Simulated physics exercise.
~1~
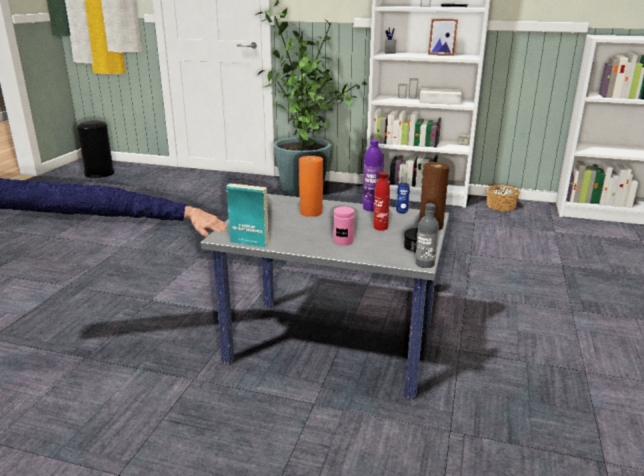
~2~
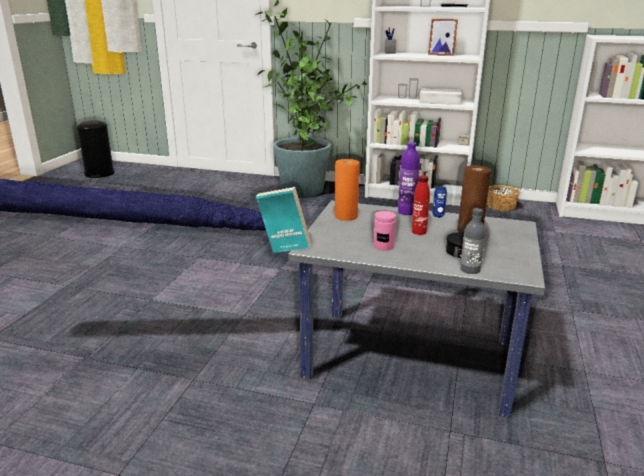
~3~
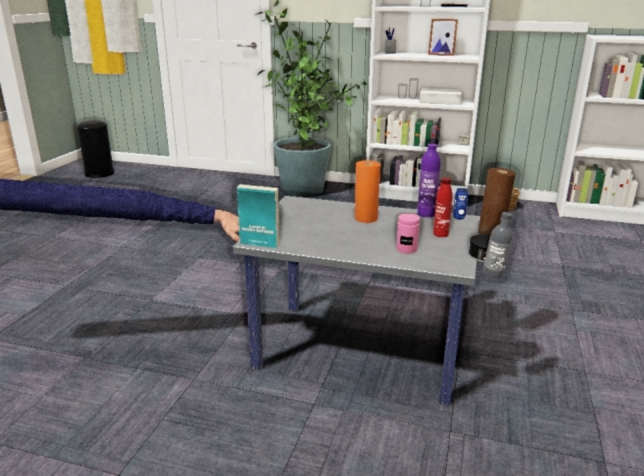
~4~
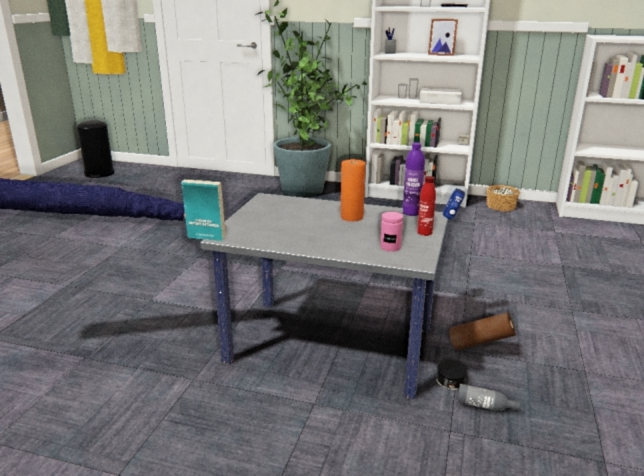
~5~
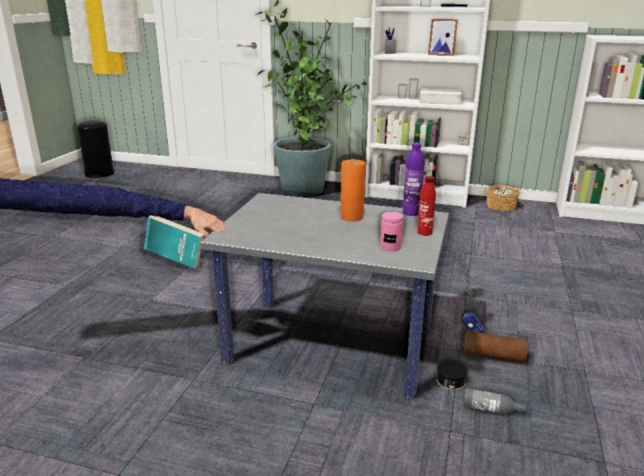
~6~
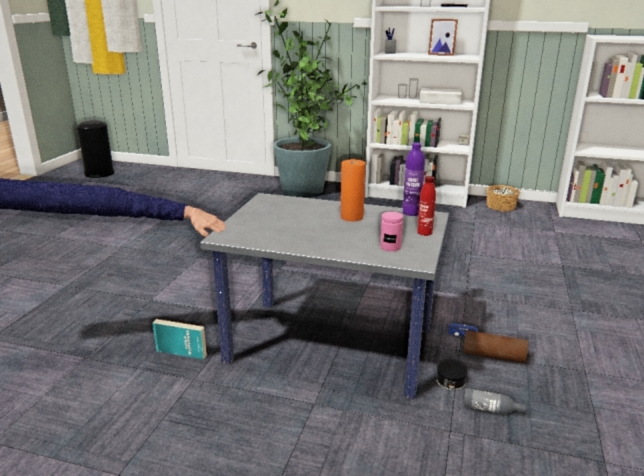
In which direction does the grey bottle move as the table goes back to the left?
The grey bottle moves down, dropping past the right end of the table to the floor, where it lies on its side.
